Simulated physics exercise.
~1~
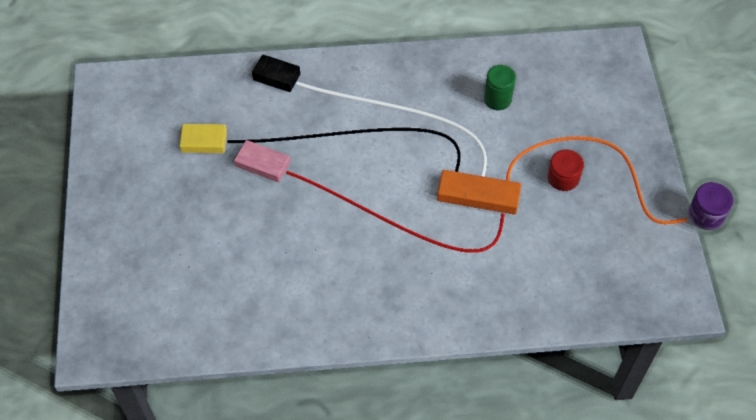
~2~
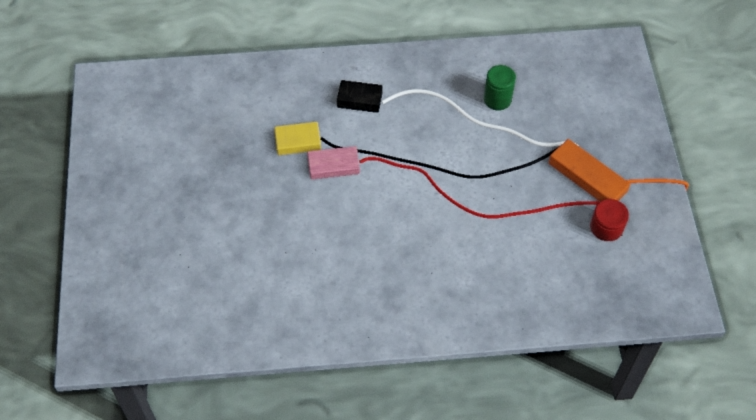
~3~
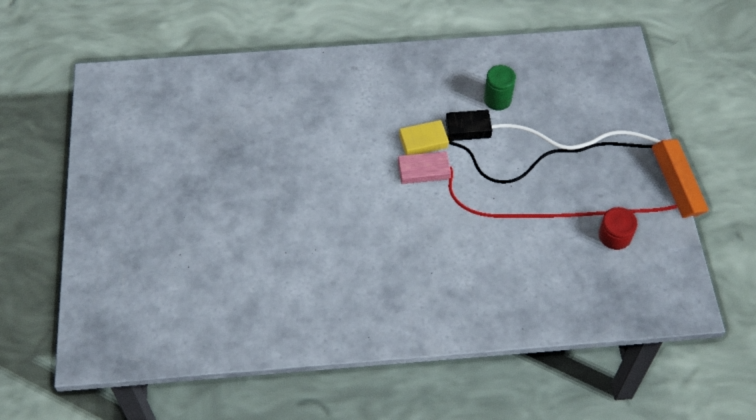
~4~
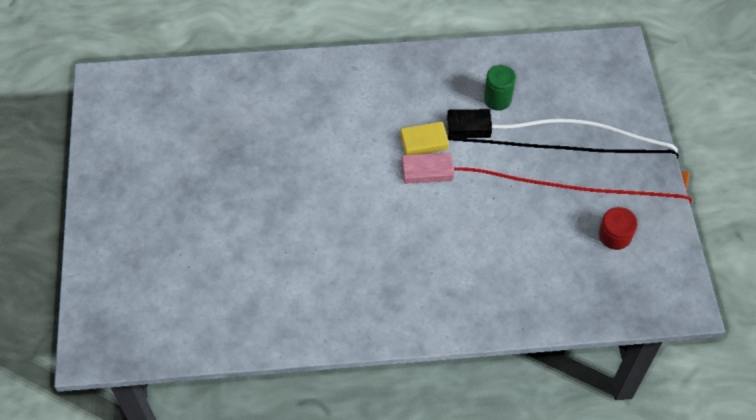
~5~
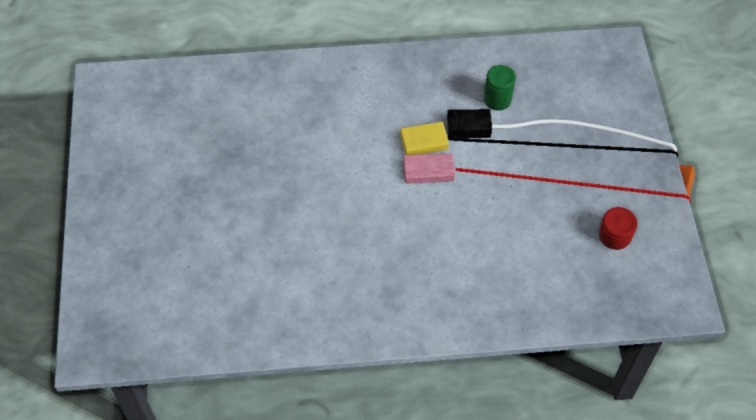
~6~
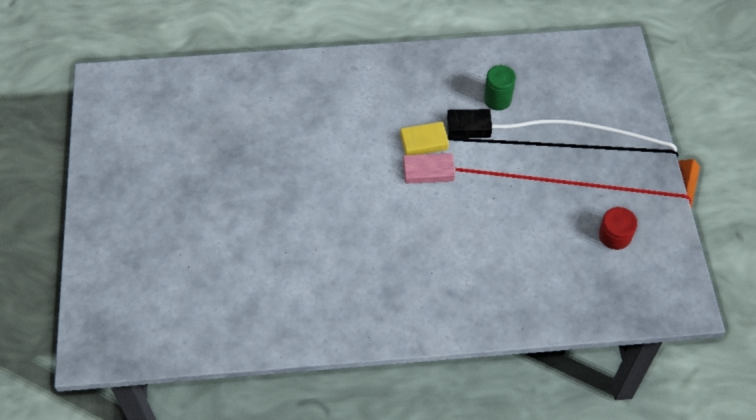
On a grey table, a purple cylinder drops off the right edge, pulling an orange power strip over after it, while the tethered yellow, pink and black blocks slide right and stop mid-table, cords stretched to the edge; the red tub shifts slightly and the green one stays put.
